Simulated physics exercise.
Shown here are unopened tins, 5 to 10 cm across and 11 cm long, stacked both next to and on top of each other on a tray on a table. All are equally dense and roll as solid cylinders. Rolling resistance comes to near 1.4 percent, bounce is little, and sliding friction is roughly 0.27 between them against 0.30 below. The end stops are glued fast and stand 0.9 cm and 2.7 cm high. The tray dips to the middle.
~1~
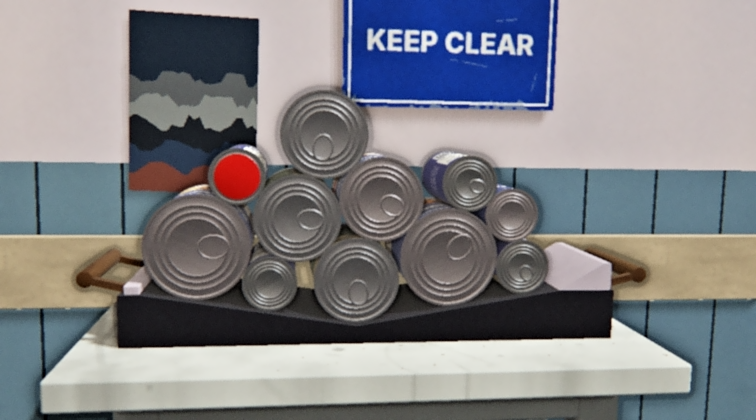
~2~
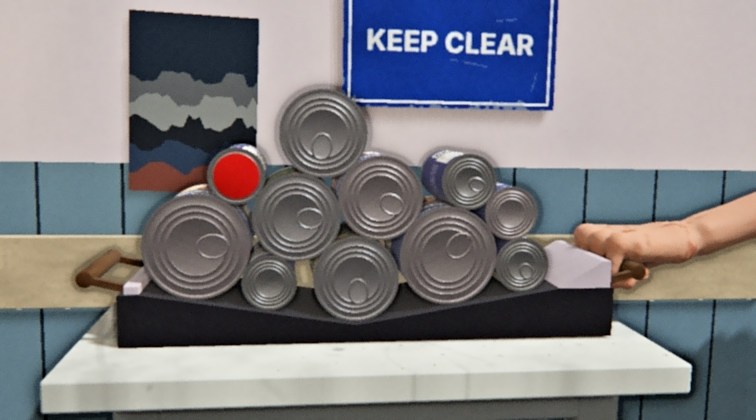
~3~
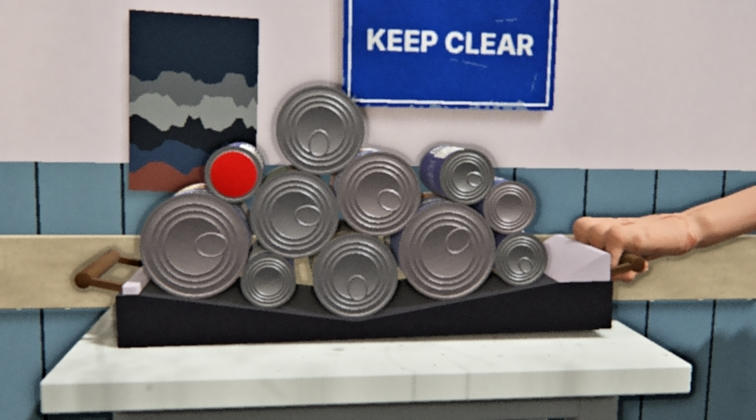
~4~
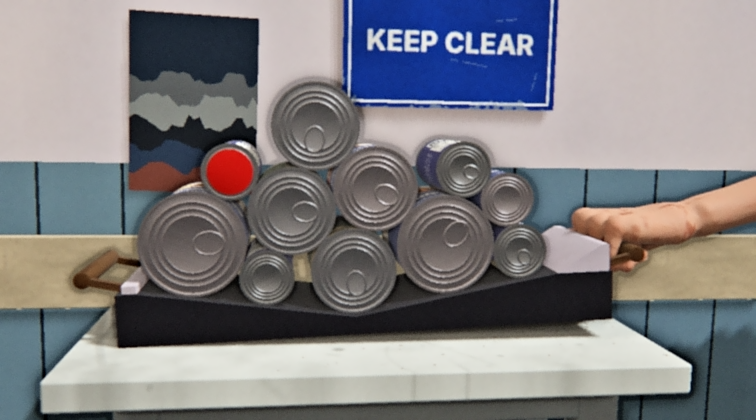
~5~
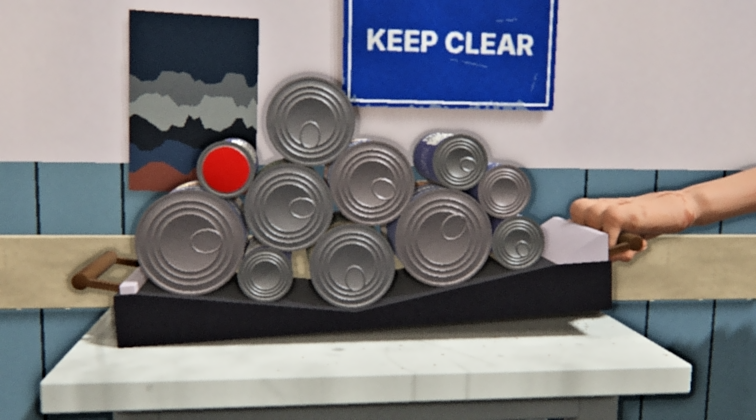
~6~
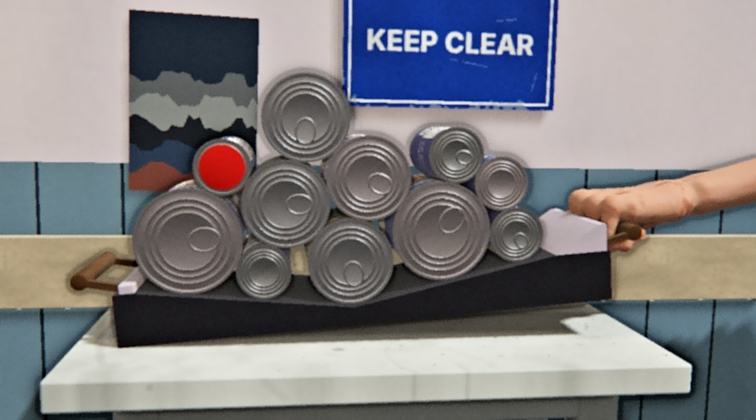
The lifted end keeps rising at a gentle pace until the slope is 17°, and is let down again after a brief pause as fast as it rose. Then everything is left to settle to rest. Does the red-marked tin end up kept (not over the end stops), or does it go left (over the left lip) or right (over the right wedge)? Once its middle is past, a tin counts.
It ends up on the left.
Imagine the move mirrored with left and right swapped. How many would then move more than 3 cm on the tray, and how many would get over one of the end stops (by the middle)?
Counts: 11, then 7.
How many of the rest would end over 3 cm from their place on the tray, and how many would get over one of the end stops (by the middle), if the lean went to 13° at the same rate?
11 and 4.
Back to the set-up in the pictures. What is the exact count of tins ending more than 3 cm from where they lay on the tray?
I make it exactly 11.
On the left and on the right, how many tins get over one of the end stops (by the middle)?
By side: Left 5, right 0.
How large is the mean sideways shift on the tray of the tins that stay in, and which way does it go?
Mean shift: Near 13 cm, leftward.
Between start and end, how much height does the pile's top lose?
I'd put it at some 5 cm lower than at the start.
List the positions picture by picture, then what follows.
In the first picture, 11 tins, 5 on the base, highest (325, 135); red (237, 177); left lip (0.9 cm) (131, 286); right wedge (2.7 cm) (607, 264).
The second picture shows tray just starting; stops (131, 286) and (606, 261); pile unchanged.
The third picture shows right end up 1°; stops (130, 286) and (606, 254); pile unchanged.
The fourth picture shows right end up 2°; stops (128, 286) and (604, 244); pile unchanged.
The fifth picture shows right end up 4°; stops (127, 286) and (603, 234); pile unchanged; bottom ones (190, 243) (266, 275) (353, 267) (444, 238) (519, 243).
The sixth picture shows right end up 5°; stops (126, 285) and (601, 224); pile unchanged; red (222, 167).
Another 0.84 s on from the last picture, right end up 17°; 11 now displaced over 3 cm; 1 over the left lip; red 9 cm left and 2.6 cm up (moves measured on the tray).
Another 1.58 s on from the last picture, right end up 10°; 11 now displaced over 3 cm; 5 over the left lip; red fallen off to the left.
Another 2.11 s on from the last picture, tray level; 11 now displaced over 3 cm; 5 over the left lip; red fallen off to the left.
All still, 2.4 s past the final picture, 11 moved over 3 cm; 5 over the left lip; red fallen off to the left; top of the pile 17 cm high, from 23 cm.
